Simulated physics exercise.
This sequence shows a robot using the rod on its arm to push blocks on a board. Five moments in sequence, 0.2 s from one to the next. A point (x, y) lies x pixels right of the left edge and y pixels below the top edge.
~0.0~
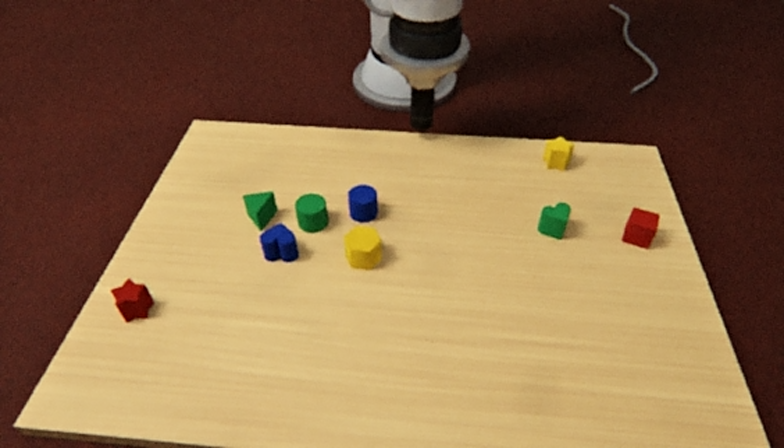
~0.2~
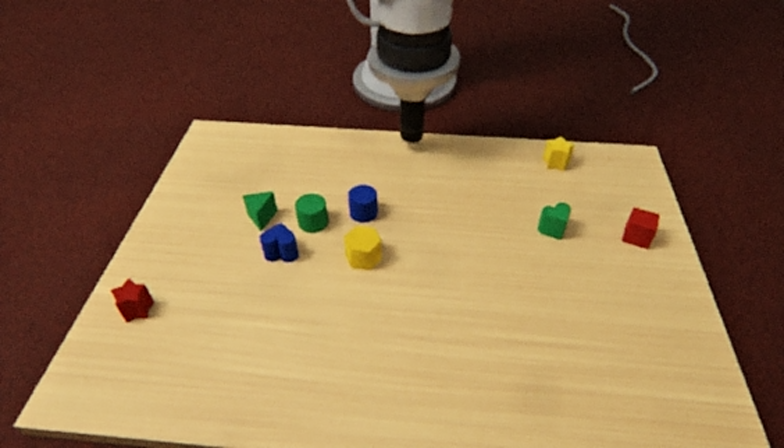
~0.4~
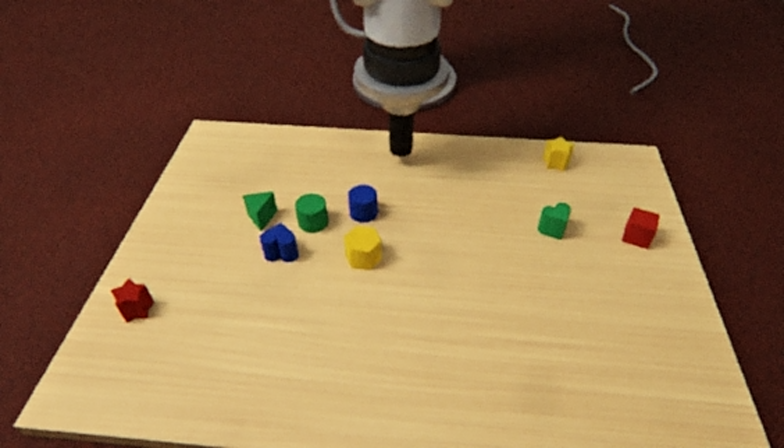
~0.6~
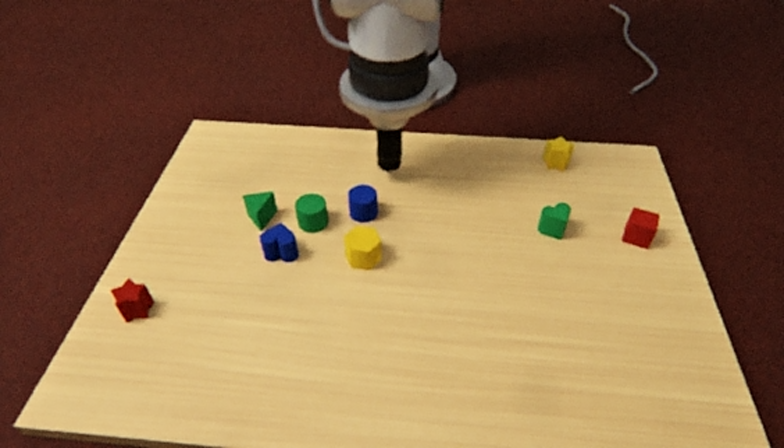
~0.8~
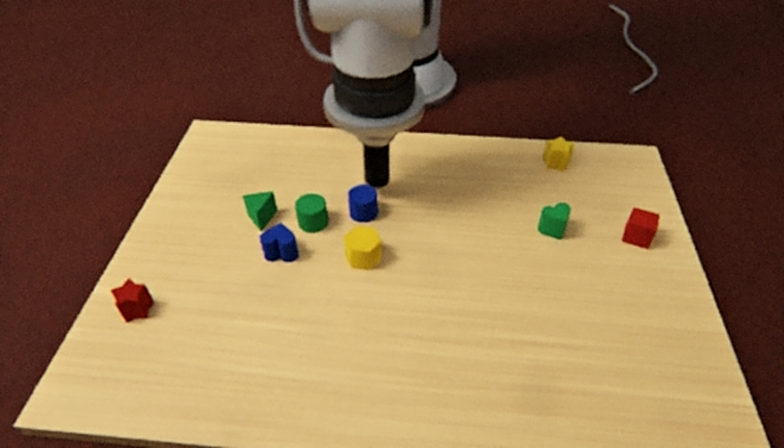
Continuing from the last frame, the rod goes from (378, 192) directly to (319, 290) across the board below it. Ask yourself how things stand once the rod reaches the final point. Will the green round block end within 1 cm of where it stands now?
Yes - that is the case.
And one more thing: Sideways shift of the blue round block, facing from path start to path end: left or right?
Pushed right.
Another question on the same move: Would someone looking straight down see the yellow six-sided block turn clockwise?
No
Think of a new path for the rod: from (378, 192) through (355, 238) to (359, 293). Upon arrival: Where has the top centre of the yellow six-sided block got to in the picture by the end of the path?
At pixel (390, 284).
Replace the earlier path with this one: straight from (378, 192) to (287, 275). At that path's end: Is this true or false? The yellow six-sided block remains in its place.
It is false.
On the path given first. One third of the way, rod at (359, 210); blue round block at (343, 220).
Two thirds of the way, rod at (338, 243); blue round block at (312, 251); yellow six-sided block at (364, 250), turned 40° anticlockwise.
At the end, rod at (317, 279); green round block unmoved; blue round block at (283, 273); yellow six-sided block at (362, 254), turned 70° anticlockwise.
